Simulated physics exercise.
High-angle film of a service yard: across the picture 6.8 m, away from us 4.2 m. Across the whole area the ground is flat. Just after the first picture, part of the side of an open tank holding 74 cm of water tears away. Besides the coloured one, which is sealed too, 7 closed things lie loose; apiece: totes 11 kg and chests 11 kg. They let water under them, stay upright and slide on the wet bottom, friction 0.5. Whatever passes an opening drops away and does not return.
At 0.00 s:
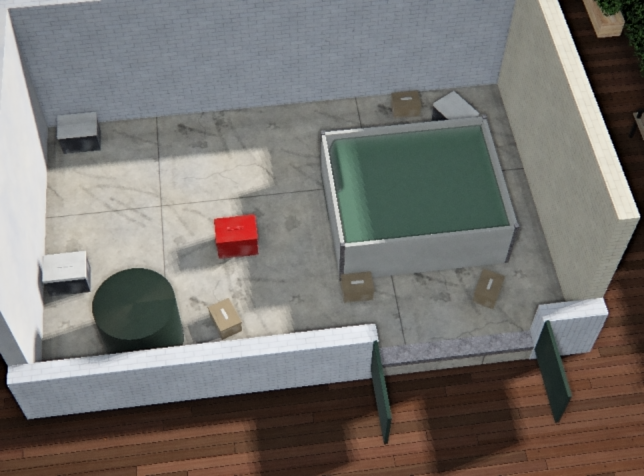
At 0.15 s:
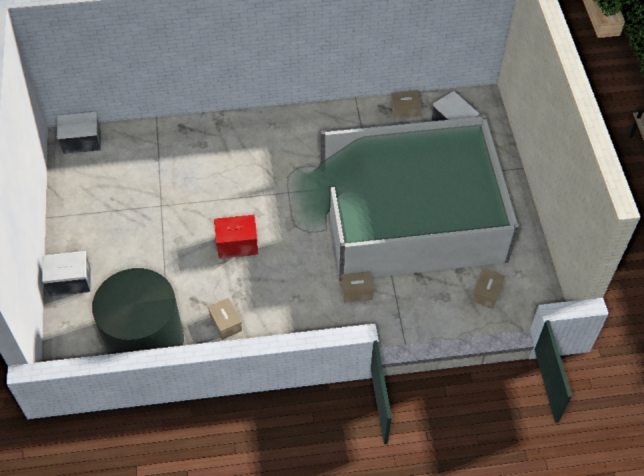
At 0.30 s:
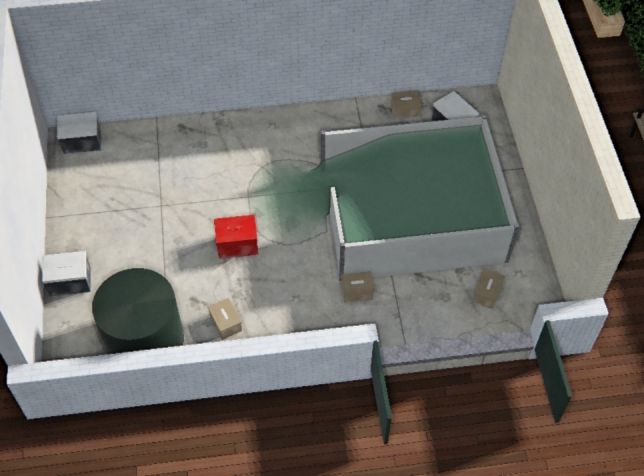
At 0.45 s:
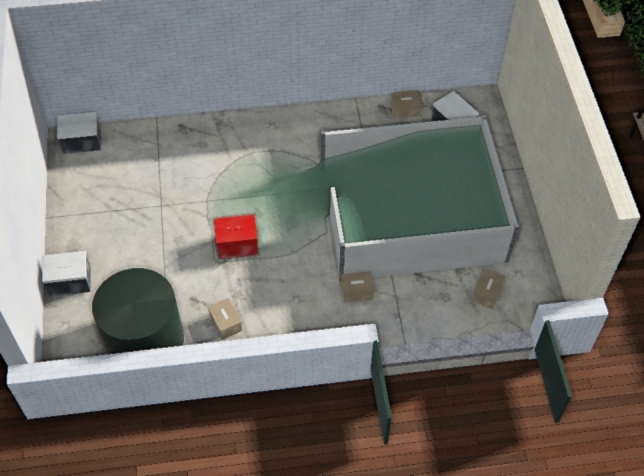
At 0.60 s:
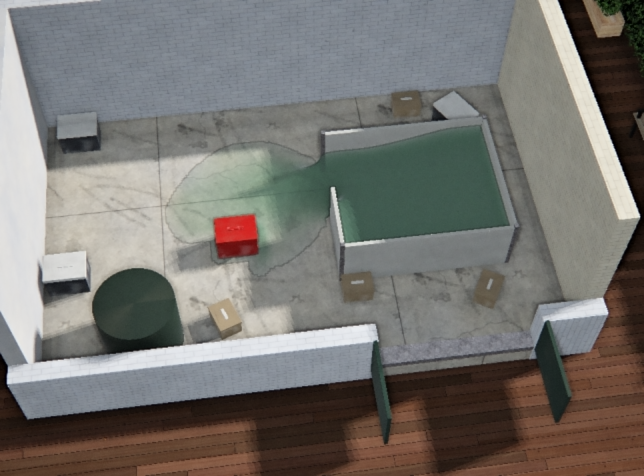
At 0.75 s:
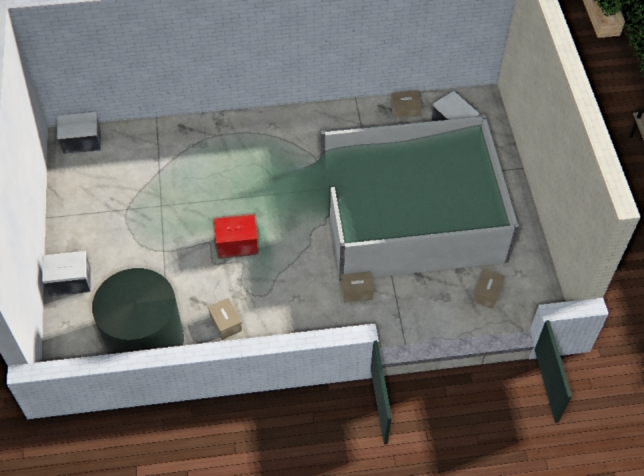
Green water pours from the open tank's left side and spreads around the still red chest.
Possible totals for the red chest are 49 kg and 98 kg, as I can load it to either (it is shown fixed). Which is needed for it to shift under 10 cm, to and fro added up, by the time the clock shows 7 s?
Verdict: Only the higher weight holds it.
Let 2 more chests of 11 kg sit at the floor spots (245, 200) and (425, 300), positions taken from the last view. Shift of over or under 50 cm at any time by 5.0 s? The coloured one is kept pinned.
Results, in sequence: Exceeded / not exceeded.
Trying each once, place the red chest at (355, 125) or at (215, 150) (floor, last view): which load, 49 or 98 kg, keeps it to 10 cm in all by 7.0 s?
Order kept: Light pick works, heavy pick needed.
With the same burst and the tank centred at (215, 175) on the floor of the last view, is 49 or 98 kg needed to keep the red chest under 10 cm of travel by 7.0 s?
Well, in that case you need the heavier one.
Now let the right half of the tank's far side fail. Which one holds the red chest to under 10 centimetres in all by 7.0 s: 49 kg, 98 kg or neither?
So the lighter choice.
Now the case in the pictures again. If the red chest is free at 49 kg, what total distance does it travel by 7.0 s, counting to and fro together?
It would cover some 50 cm all told.
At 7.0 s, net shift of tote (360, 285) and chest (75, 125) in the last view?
The first has moved 40 cm and the second 50 cm from the start.
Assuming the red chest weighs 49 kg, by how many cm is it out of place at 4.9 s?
About 50 cm off its spot.
After 1.4 s the red chest would be 4 cm from its start with 49 kg and 0 cm from its start with 98 kg; 10 cm of water round it then.
After 3.1 s the red chest would be 49 cm from its start with 49 kg and 0 cm from its start with 98 kg; 8 cm of water round it then.
After 4.9 s the red chest would be 49 cm from its start with 49 kg and 0 cm from its start with 98 kg; 9 cm of water round it then.
After 7.0 s the red chest would be 50 cm from its start with 49 kg and 0 cm from its start with 98 kg; 9 cm of water round it then.
